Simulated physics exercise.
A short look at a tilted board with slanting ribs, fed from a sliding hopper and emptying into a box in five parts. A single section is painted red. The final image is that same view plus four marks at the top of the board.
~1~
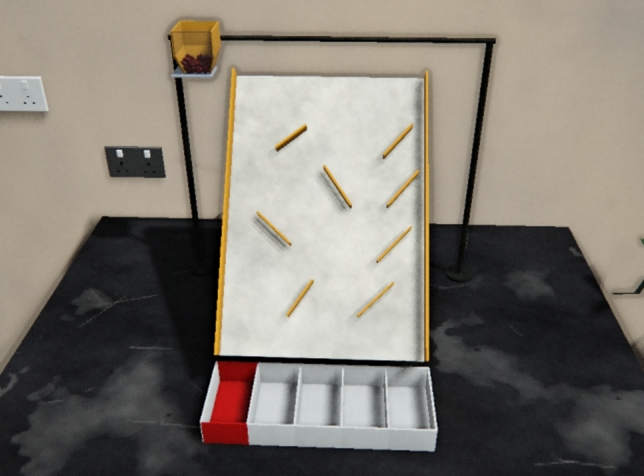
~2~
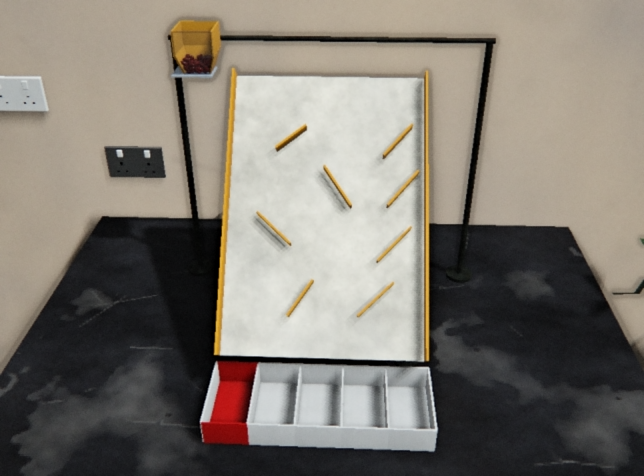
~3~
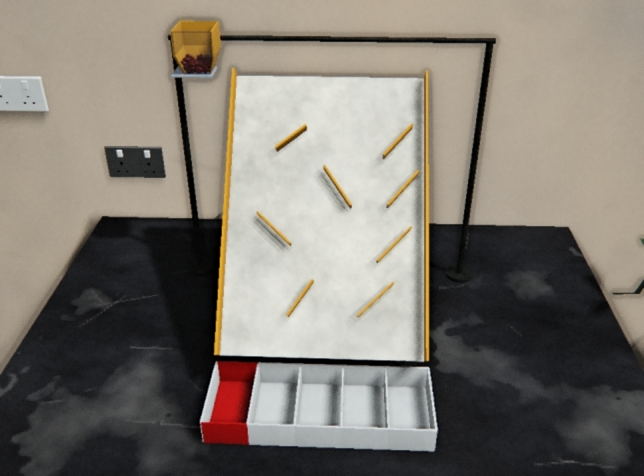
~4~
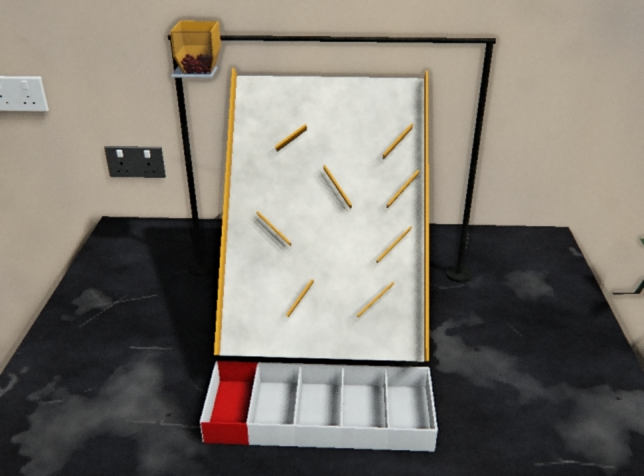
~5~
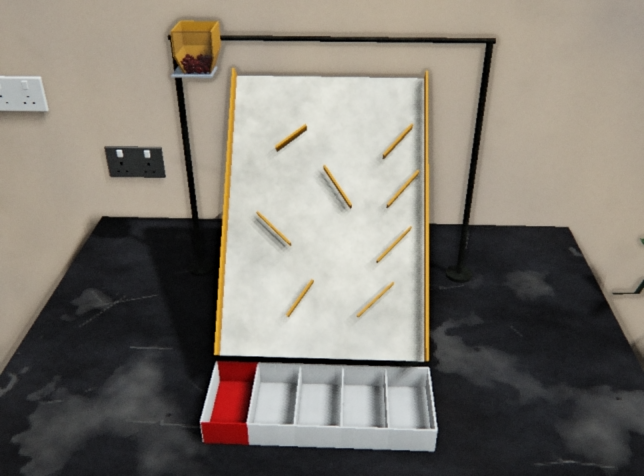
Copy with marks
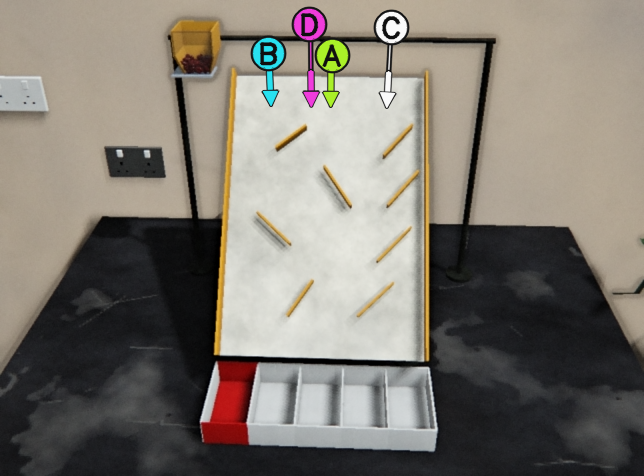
A tilted, pale mottled board with yellow side rails stands on a dark, blotchy tabletop against a beige wall with sockets at the left, seen from in front and slightly above. Slanting yellow ribs dot the board, a small amber hopper of dark reddish beans sits at the upper left of a black frame, and below lies a white five-part box, its leftmost section red. Nothing visibly moves, and the camera stays still.
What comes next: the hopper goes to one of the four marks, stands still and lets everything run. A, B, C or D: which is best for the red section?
Mark B does it best.
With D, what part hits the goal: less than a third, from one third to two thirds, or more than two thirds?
From one third to two thirds.
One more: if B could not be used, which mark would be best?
The answer is D.
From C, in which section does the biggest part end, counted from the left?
The third.
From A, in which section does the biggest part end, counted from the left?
The third from the left.
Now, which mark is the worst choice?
It is C.
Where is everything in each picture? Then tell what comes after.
In the first picture, hopper near (200, 62), kidney beans, door shut.
In the second picture, ribs (275, 147) to (306, 124), (384, 155) to (413, 124), (324, 165) to (351, 205).
In the third picture, ribs (388, 205) to (419, 170), (257, 211) to (290, 243), (378, 261) to (411, 227).
In the fourth picture, ribs (287, 316) to (313, 279), (358, 316) to (394, 282).
In the fifth picture, red section near (225, 432), number 1 of 5 from the left.
On the marked copy, mark A meets the board at (330, 101); mark B meets the board at (270, 100); mark C meets the board at (387, 102); mark D meets the board at (311, 101).
With A, a small share in the red section, the bulk in other sections, only a few outside the box.
With B, the bulk in the red section, a small share in other sections.
With C, none at all in the red section, the whole lot in other sections.
With D, close to half in the red section, close to a third in other sections, only a few outside the box.
